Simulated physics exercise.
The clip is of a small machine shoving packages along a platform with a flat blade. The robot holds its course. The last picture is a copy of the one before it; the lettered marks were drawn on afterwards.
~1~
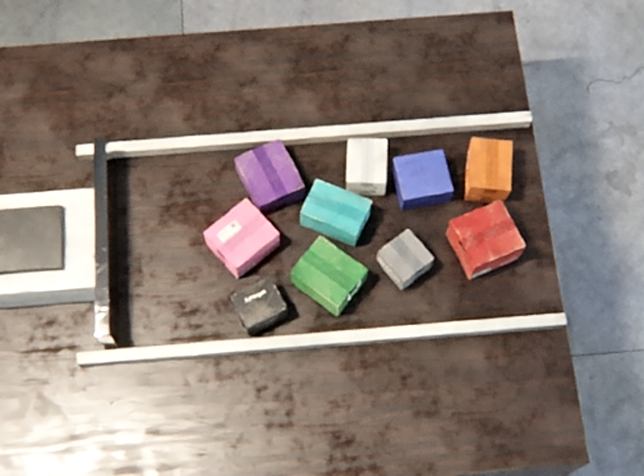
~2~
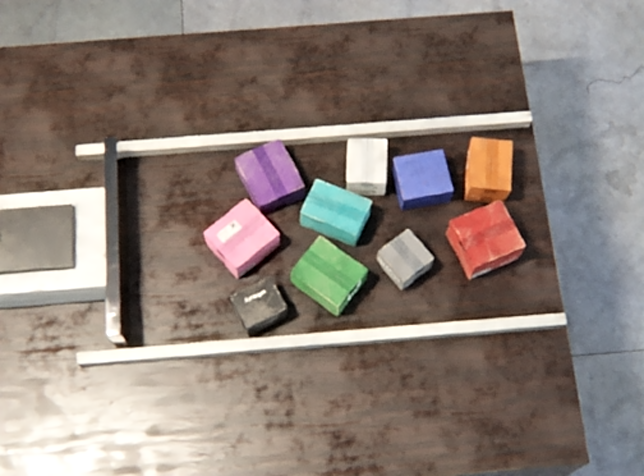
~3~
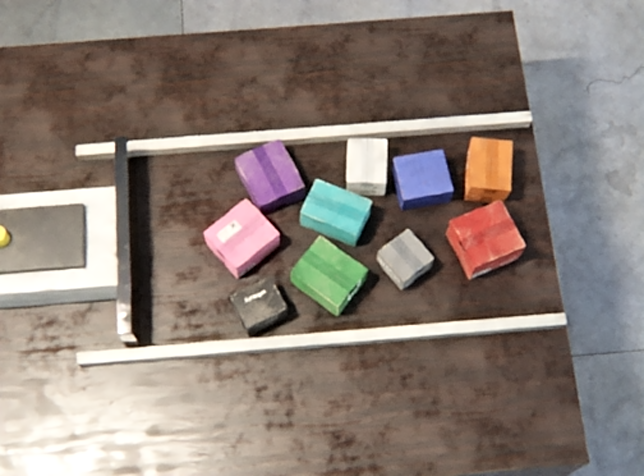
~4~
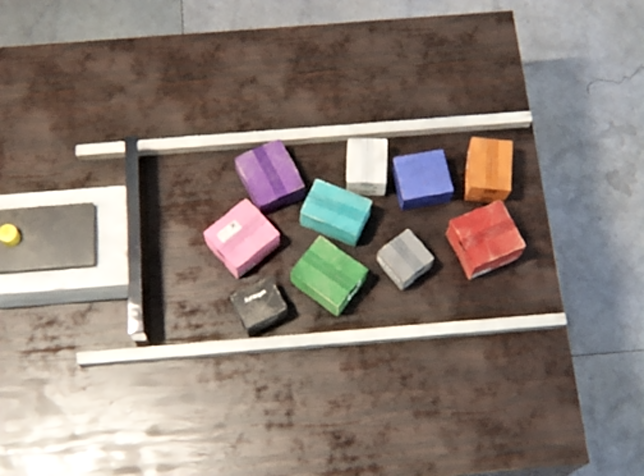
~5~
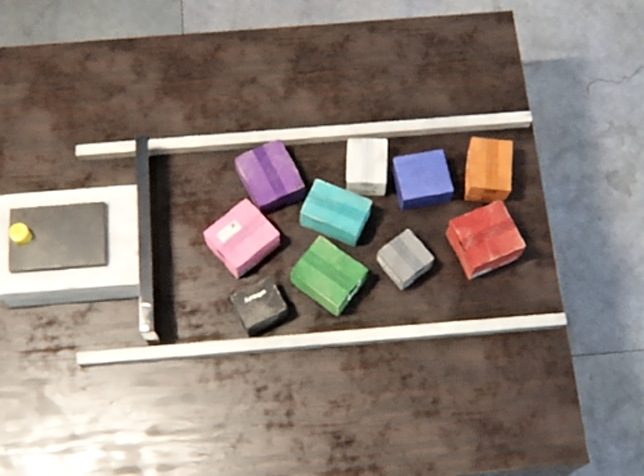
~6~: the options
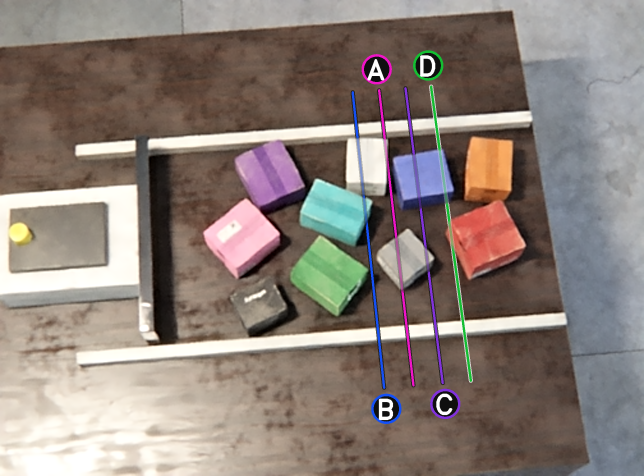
A small machine with a flat dark blade crept slowly to the right between two white rails on a dark platform, while the colourful boxes ahead of it stayed still, untouched by the blade.
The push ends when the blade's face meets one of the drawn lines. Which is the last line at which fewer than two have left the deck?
No second one falls up to A.
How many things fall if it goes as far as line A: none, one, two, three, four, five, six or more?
By then, one.
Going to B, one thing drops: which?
It is the orange box.
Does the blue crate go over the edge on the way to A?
No.
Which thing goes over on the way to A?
The orange box goes over.
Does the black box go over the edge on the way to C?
No.
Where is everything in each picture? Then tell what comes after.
In the first frame, grey box (405, 260); green parcel (329, 276); white parcel (366, 167).
In the second frame, robot (32, 239); turquoise box (336, 213).
In the third frame, robot (44, 238); blue crate (422, 180).
In the fourth frame, robot (55, 237); red parcel (485, 239).
In the fifth frame, robot (65, 236); pink parcel (242, 239); grey box (405, 260); green parcel (329, 276).
On the marked copy, A at (395, 230); B at (368, 232); C at (423, 228); D at (450, 226).
Taking A. A third of the way, robot (156, 229); black box (275, 309); purple box (283, 174).
Two thirds of the way, robot (247, 222); orange box (512, 177); red parcel (491, 237).
When it is over, robot (315, 217); orange box over the edge; red parcel (551, 225); one fallen.
As for the rest, B is within the limit but short; C drops three; D drops three.
